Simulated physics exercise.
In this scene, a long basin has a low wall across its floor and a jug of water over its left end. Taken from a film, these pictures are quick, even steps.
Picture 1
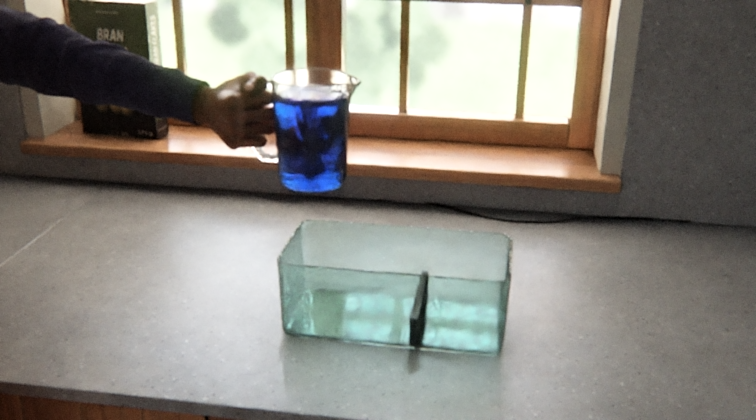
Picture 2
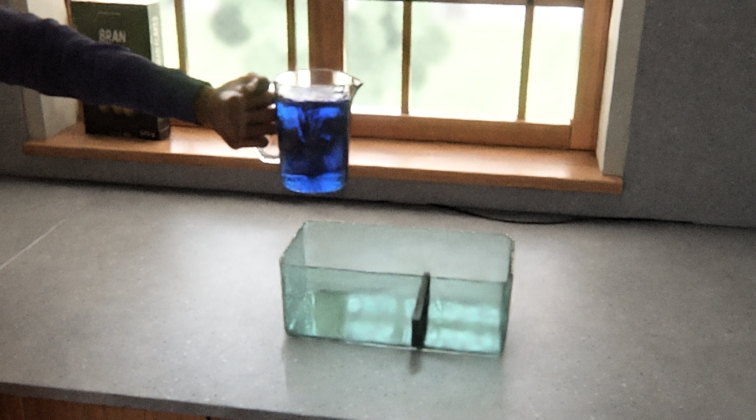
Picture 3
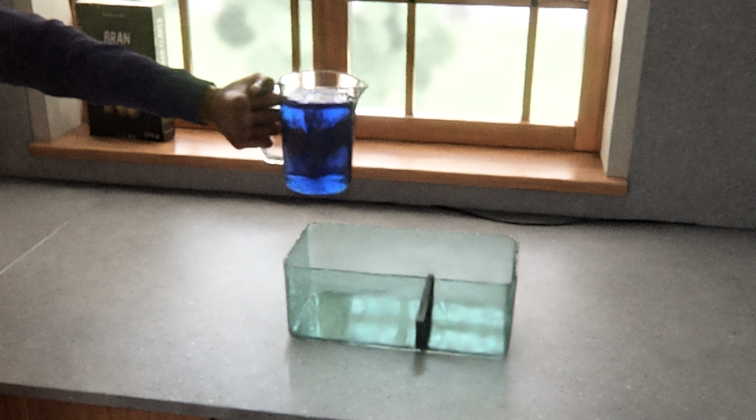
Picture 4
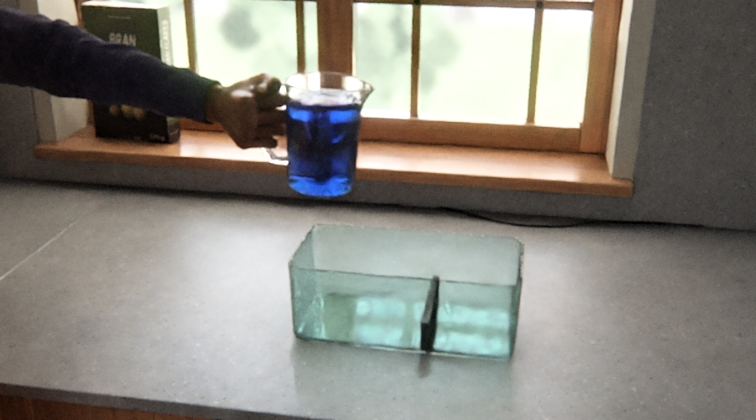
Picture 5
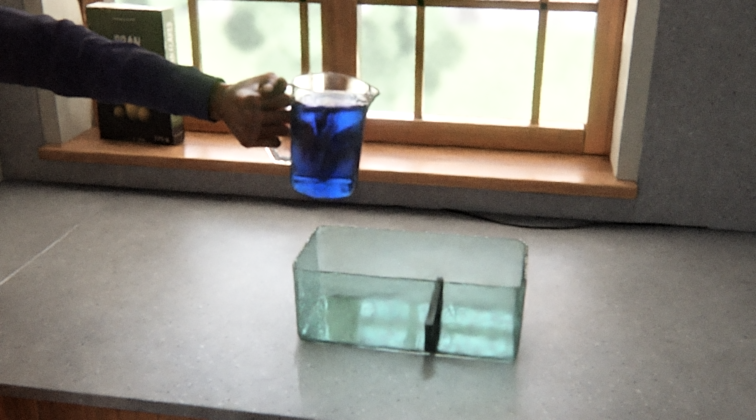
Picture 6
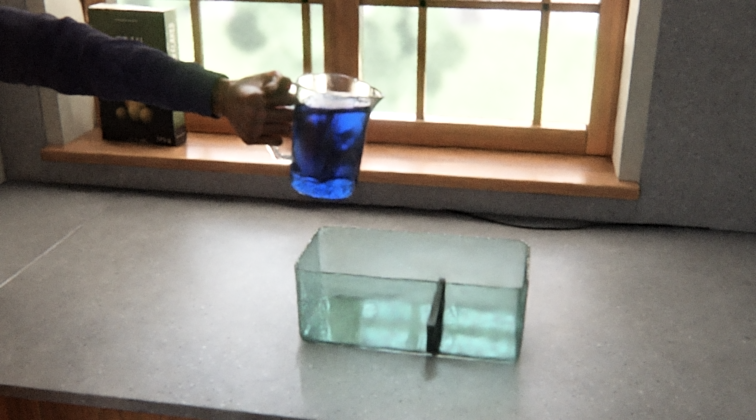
A clear glass jug of vivid blue water, gripped by a dark-sleeved arm reaching in from the left, stays raised over the left end of a long, pale green glass basin with a low black wall across its floor. The basin sits on a grey counter before a wood-framed window, seen from slightly above, with a dark box on the sill. The jug tilts slightly rightward while the view drifts a little left.
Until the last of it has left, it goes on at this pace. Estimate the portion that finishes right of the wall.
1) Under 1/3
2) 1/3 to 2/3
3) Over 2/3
3, over 2/3.
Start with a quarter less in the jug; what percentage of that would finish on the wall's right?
Near 70 %.
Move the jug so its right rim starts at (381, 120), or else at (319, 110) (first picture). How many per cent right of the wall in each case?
The first gives 90 %, the second 5 %.
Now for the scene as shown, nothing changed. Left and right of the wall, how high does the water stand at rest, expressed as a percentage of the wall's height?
On the left 10 %, on the right 90 %.
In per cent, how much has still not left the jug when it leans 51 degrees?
90 %.
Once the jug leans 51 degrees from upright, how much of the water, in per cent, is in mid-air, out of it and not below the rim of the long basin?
Share out of both vessels: Approx. 10 %.
A moment on, the jug is tipped part way and 92 per cent is still to pour, 1 is left of the wall and 0 right of it.
Next, the jug is tipped on its side and 55 per cent is still to pour, 1 is left of the wall and 27 right of it.
Then the jug is tipped on its side and 13 per cent is still to pour, 7 is left of the wall and 72 right of it.
Later the jug is tipped on its side and 2 per cent is still to pour, 17 is left of the wall and 79 right of it.
In the end 19 per cent lies left of the wall, 80 right of it and 1 outside.
